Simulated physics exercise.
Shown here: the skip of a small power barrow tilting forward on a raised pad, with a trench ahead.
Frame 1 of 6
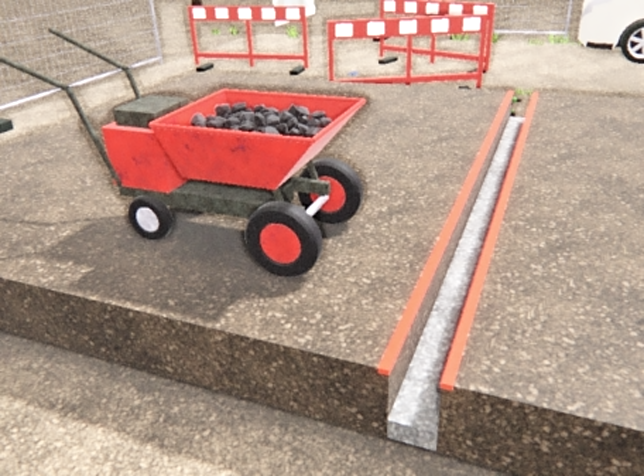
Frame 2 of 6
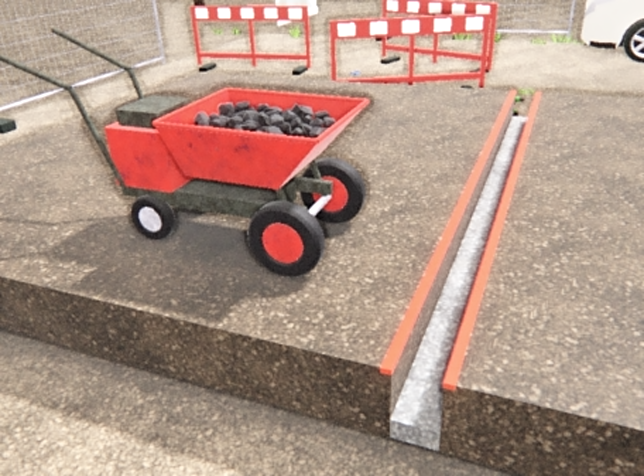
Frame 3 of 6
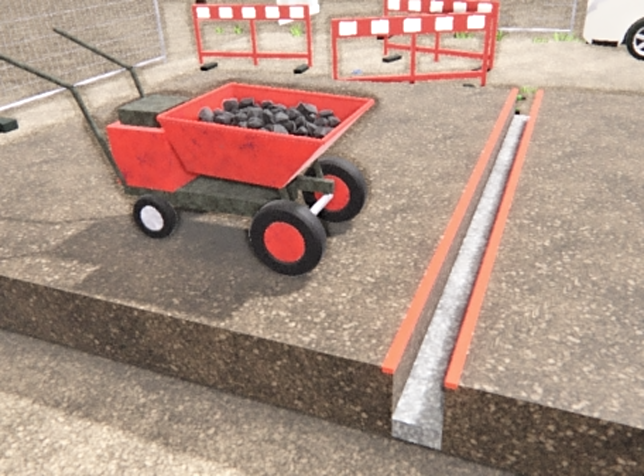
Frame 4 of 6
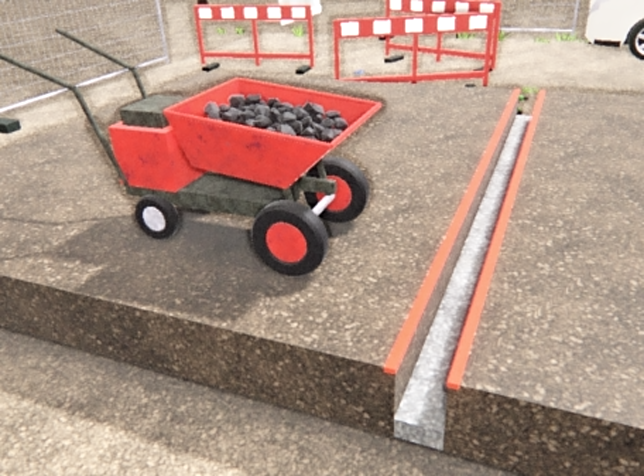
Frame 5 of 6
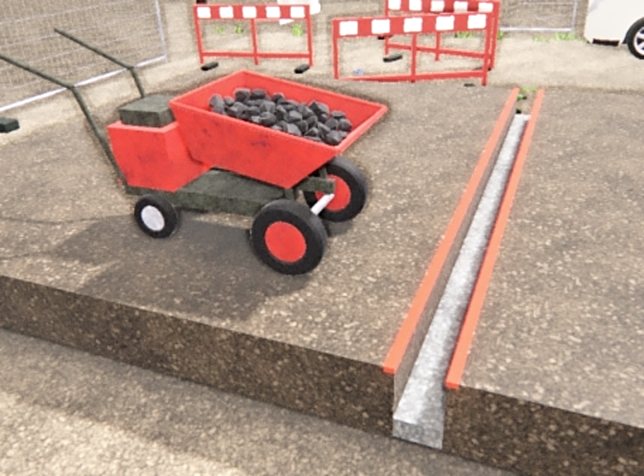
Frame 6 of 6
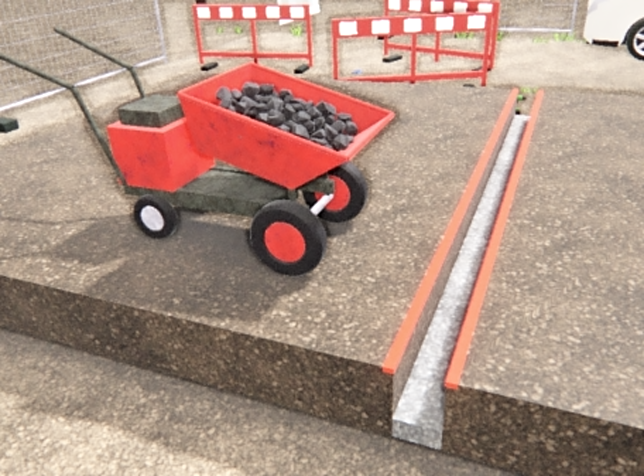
A red power barrow heaped with dark lumps of coal stands at the left on a raised brown pad, seen from slightly above in a fenced outdoor yard. To its right a narrow, pale-bottomed trench edged in orange-red cuts through the pad, with red and white barriers behind. The skip starts level, then gradually tilts forward to the right, while the wheels and view stay almost still.
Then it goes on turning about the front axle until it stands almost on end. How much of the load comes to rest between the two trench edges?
Bigger portion.
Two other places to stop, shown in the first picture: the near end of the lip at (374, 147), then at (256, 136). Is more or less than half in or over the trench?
At the first place below a half, at the second the smaller part.
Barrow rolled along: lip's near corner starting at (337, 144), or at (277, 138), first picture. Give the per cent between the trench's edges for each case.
Roughly 80 per cent at the first spot and 50 per cent at the second.
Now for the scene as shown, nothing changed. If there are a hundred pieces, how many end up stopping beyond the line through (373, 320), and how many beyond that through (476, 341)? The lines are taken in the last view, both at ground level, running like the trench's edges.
In order: 100 percent, then 10 percent.
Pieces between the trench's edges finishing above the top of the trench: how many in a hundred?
Roughly 10 %.
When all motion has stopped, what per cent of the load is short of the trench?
Estimate: Around 10 per cent.
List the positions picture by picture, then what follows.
Lip of the skip (313, 141), level; top of the load (260, 121), lumps of coal; first edge of the trench (403, 328); far edge (460, 340), the trench under half as wide as the skip, and about as deep as wide, in the first picture.
Lip of the skip (317, 142), level; top of the load (251, 118), in the second picture.
Lip of the skip (323, 143), tipped barely; top of the load (255, 116), in the third picture.
Lip of the skip (331, 147), tipped a little; top of the load (242, 119), in the fourth picture.
Lip of the skip (338, 151), tipped a little; top of the load (247, 113), in the fifth picture.
Lip of the skip (347, 159), tipped clearly; top of the load (254, 109); first edge of the trench (407, 326); far edge (465, 338), in the sixth picture.
Just after the last frame, skip tipped steeply; every one in the skip.
A moment on, skip tipped right over; roughly half in the skip; about a tenth short of the trench; roughly a third in or heaped over the trench; just a few beyond it; just a few falling.
Further on, skip tipped right over; about a tenth in the skip; about a tenth short of the trench; the larger part in or heaped over the trench; about a tenth beyond it.
When it is over, skip tipped right over; just a few in the skip; about a tenth short of the trench; the larger part in or heaped over the trench; about a tenth beyond it.
